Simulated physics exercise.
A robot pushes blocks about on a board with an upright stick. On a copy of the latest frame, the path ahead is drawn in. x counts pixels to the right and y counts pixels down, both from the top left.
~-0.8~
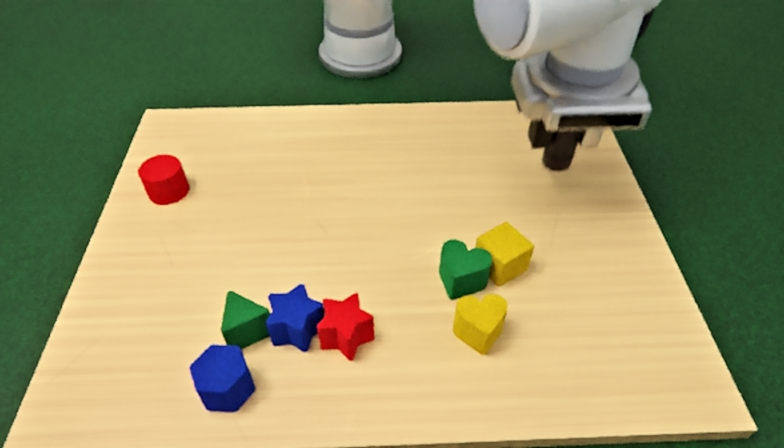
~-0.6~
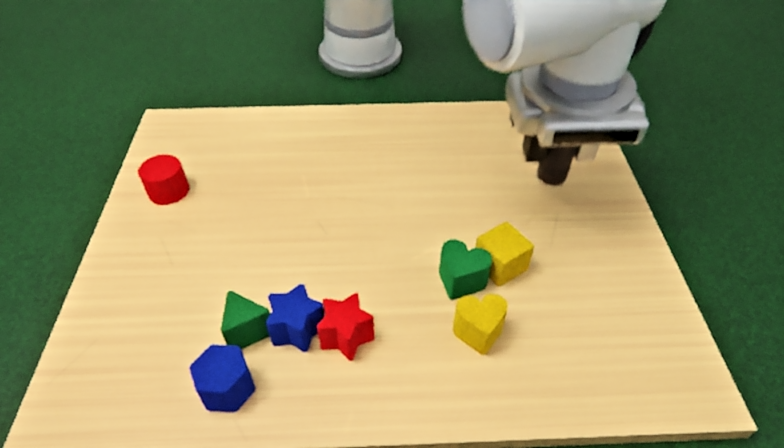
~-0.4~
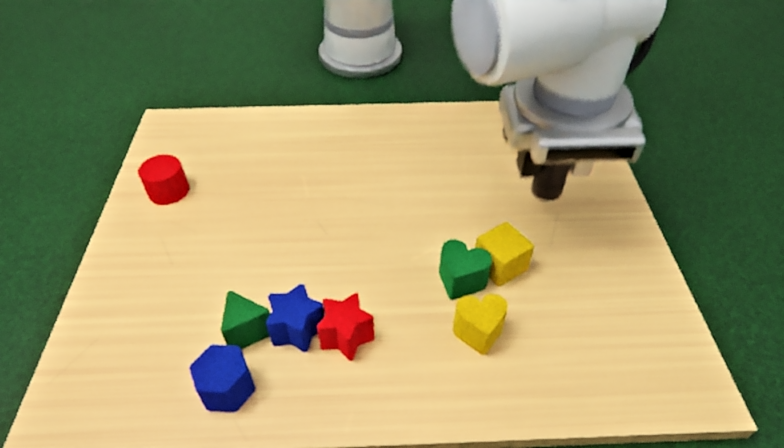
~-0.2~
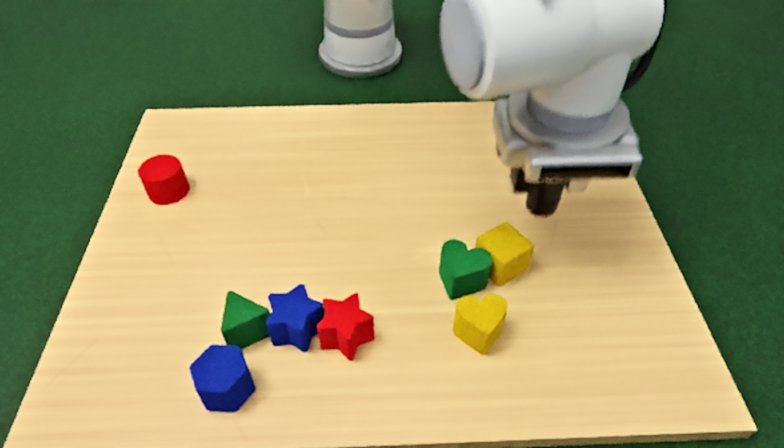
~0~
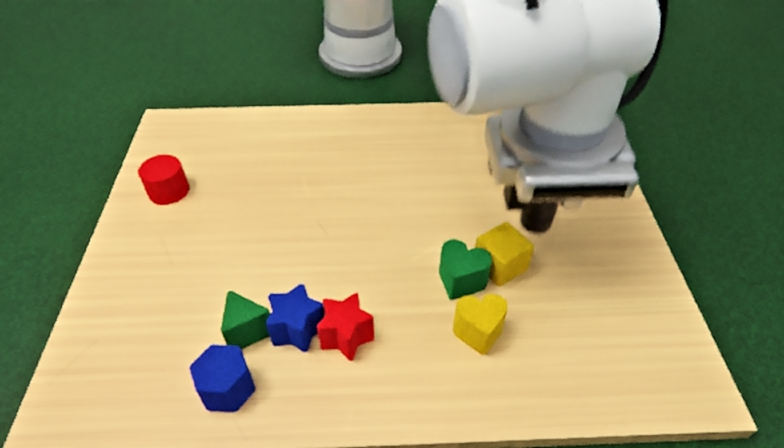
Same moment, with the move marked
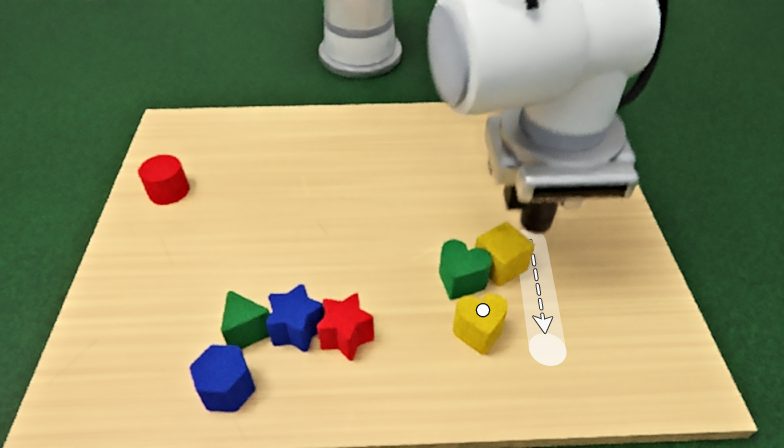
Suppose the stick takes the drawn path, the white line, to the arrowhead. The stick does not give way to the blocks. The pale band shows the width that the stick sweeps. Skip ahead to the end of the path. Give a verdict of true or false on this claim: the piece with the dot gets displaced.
False
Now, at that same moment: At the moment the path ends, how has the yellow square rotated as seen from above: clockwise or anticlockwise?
With the clock.
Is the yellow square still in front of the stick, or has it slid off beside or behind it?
That block drops off.
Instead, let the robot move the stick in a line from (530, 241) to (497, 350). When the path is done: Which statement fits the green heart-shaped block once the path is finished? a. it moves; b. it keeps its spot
a - it moves.
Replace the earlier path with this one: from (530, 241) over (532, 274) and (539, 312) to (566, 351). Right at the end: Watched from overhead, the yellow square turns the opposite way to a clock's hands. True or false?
False
Drawn move, from (530, 241) to (548, 349); the dot is on the yellow heart-shaped block.
The first path, step by step. One third of the way, stick at (541, 256); green heart-shaped block at (457, 259); yellow square at (504, 251), turned 30° clockwise.
Two thirds of the way, stick at (547, 293); green heart-shaped block at (455, 258); yellow square at (504, 252), turned 35° clockwise.
At the end, stick at (554, 333); green heart-shaped block at (455, 258); yellow heart-shaped block still; yellow square at (504, 252), turned 35° clockwise.
